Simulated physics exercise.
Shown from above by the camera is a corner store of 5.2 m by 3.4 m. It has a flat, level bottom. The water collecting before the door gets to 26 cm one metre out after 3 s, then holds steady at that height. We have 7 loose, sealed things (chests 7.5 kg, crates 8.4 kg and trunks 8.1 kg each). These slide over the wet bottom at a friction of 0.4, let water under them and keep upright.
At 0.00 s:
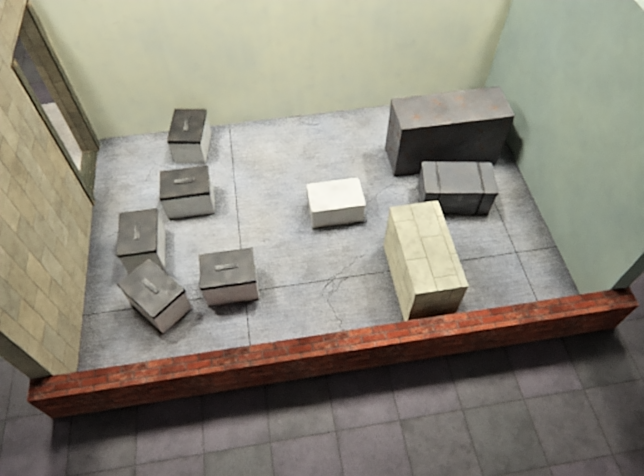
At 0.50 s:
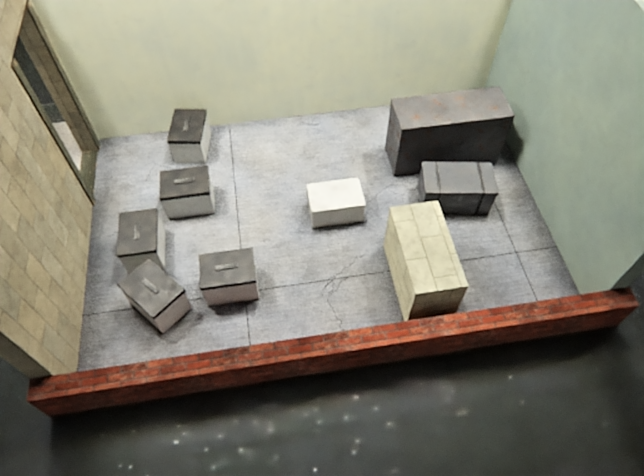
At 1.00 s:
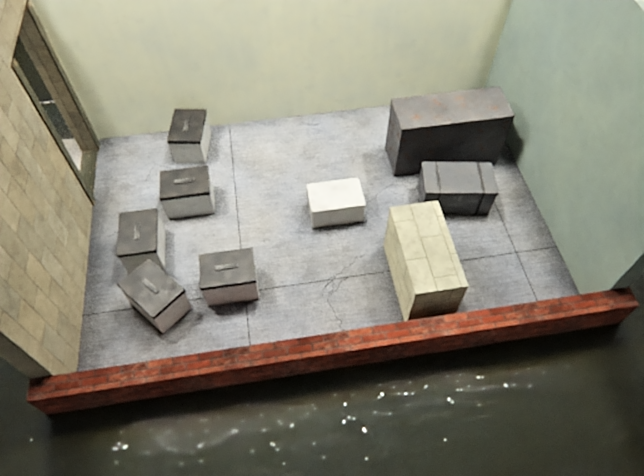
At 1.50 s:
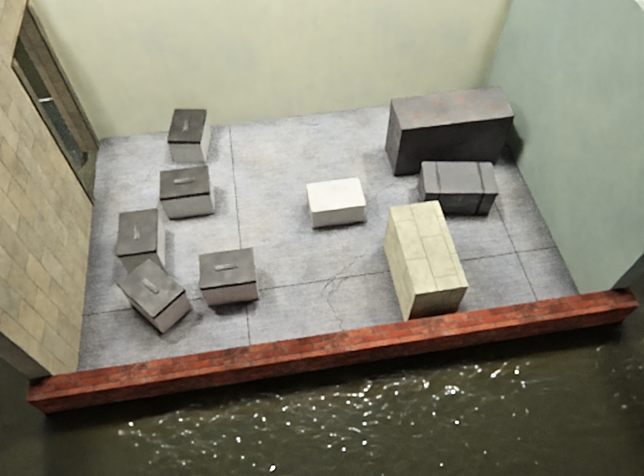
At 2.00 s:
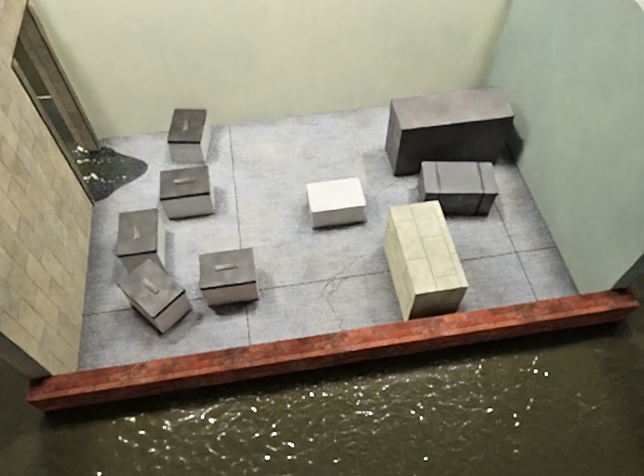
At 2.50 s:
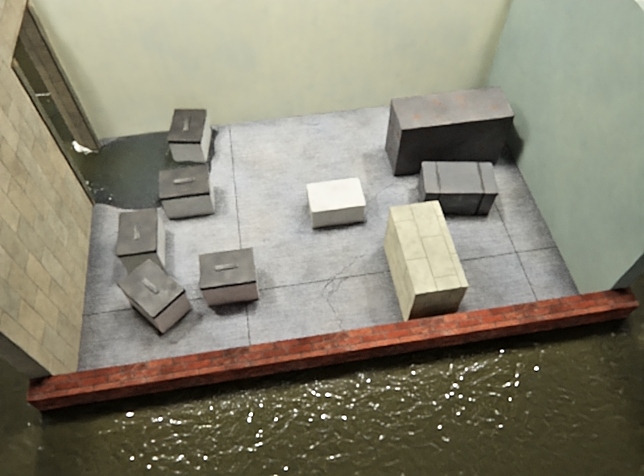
Dark water rises outside the low red wall, then spreads in through the left doorway.
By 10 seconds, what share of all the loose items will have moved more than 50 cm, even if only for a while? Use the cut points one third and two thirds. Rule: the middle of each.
It falls from one third to two thirds.
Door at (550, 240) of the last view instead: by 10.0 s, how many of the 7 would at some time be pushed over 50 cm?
Count: 6.
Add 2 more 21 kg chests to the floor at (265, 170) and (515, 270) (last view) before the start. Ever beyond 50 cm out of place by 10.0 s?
One by one: Above; below.
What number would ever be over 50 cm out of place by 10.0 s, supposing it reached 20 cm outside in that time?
That would give 4.
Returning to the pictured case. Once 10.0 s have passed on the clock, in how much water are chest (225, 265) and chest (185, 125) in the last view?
Around 4 cm and 16 cm.
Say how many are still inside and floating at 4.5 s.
Count at that moment: 1.
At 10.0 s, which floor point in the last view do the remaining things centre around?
Close to (318, 258).
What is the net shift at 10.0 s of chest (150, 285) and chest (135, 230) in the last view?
Net displacement, in order: 5 cm; 0 cm.
After 3.5 s 1 of 7 are over 50 cm from their spots; 0 afloat.
After 4.5 s 2 of 7 are over 50 cm from their spots; 1 afloat.
After 7.0 s 4 of 7 are over 50 cm from their spots; 3 afloat.
After 10.0 s 4 of 7 are over 50 cm from their spots, and 4 have been at some point; 4 afloat.
